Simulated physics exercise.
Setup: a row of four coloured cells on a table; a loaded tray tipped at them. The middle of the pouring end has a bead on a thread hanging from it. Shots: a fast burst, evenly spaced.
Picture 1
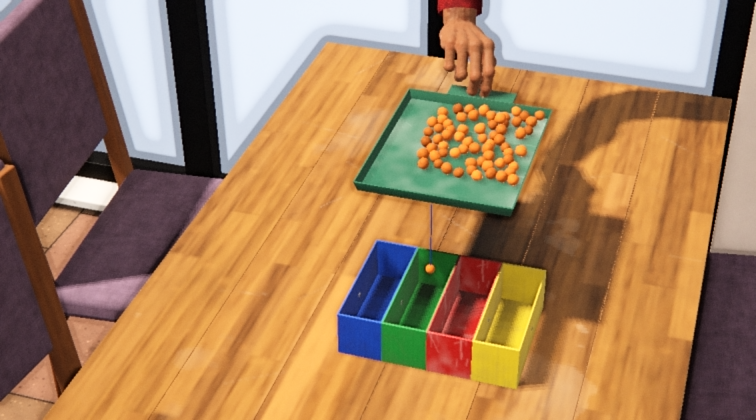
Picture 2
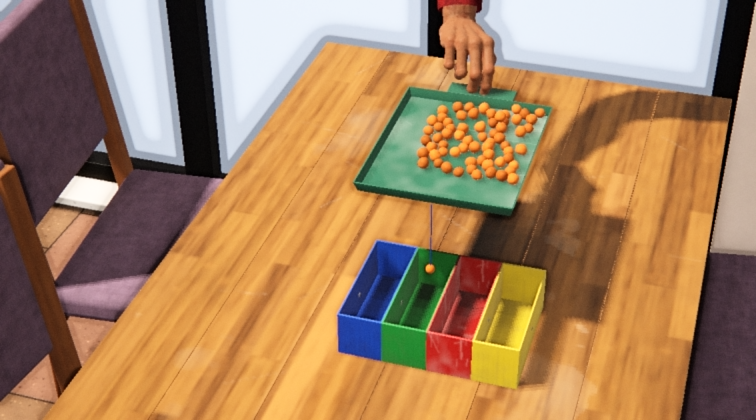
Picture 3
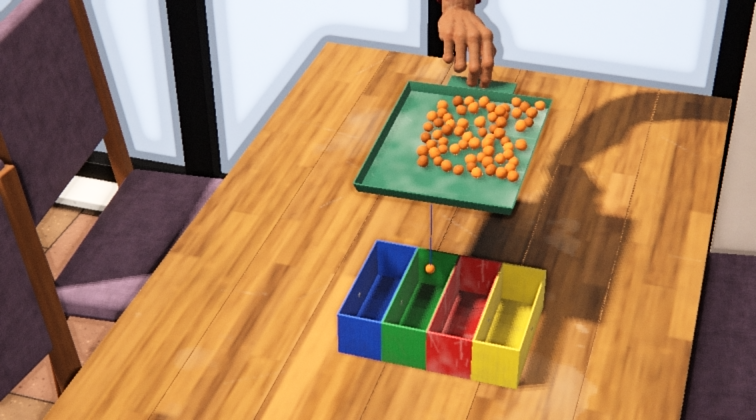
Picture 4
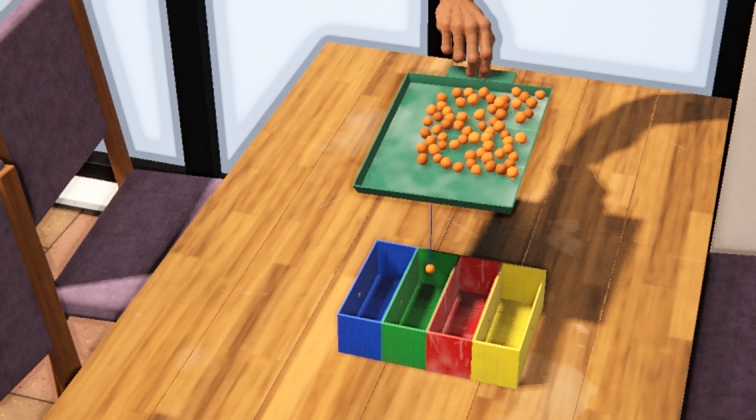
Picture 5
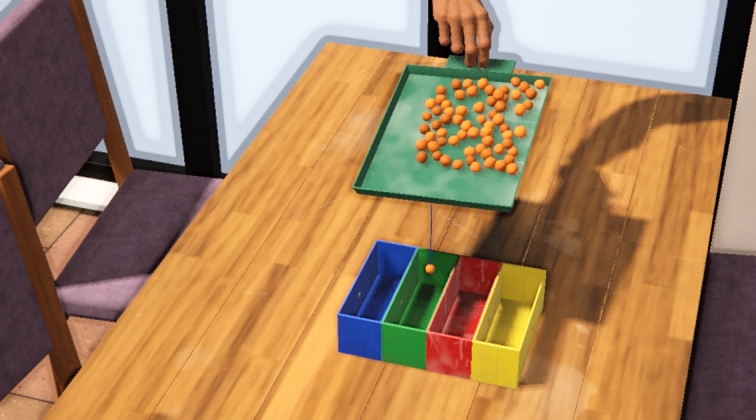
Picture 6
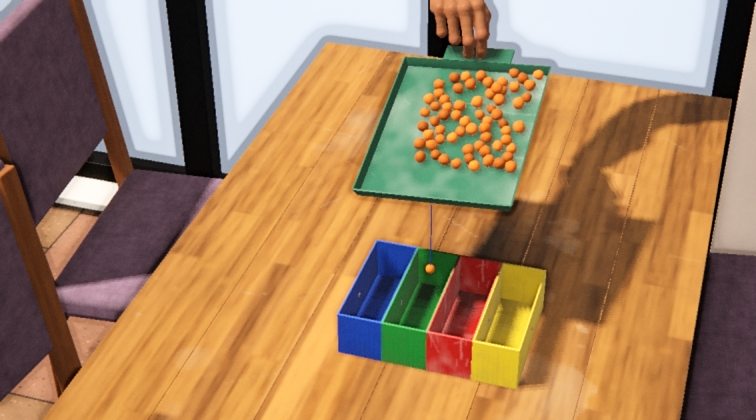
The clip opens on a hand at the far edge of a green tray loaded with small orange balls, above a row of blue, green, red and yellow cells on a wooden table. The tray's far side gradually rises, tilting its surface toward the cells, while the balls stay clustered and a bead hangs still.
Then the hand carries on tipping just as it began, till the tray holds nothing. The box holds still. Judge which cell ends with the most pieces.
The blue cell ends with the most.
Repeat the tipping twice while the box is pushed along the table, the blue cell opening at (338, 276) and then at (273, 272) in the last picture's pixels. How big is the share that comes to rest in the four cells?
You'd see around 100 per cent and then around 80 per cent.
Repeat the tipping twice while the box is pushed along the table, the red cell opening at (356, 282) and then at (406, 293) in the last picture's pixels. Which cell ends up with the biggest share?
Try one: The red one; try two: That green cell.
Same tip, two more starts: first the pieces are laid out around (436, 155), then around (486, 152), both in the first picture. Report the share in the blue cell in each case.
It would be 40 in a hundred, and then 30 in a hundred.
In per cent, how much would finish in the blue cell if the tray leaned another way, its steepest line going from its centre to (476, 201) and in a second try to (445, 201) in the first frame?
In order, some 0 % and some 10 %.
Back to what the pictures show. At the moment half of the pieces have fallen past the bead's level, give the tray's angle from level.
It is at around 110 degrees.
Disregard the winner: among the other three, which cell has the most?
Next after the leader comes the green one.
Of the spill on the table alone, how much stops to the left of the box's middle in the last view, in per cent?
That comes to about 100 per cent of the pieces.
Soon after the last picture, tray tipped steeply; most on the tray; a small part in the blue cell; a small part falling or outside the box.
A little later, tray tipped right over; most on the tray; a small part in the blue cell; a stray few in the green cell; a small part falling or outside the box.
Later still, tray tipped past a quarter turn; about half in the blue cell; about a quarter in the green cell; a small part in the red cell; about a quarter falling or outside the box.
At rest, tray tipped past a quarter turn; about half in the blue cell; about a quarter in the green cell; a small part in the red cell; none in the yellow cell; about a quarter outside the box.
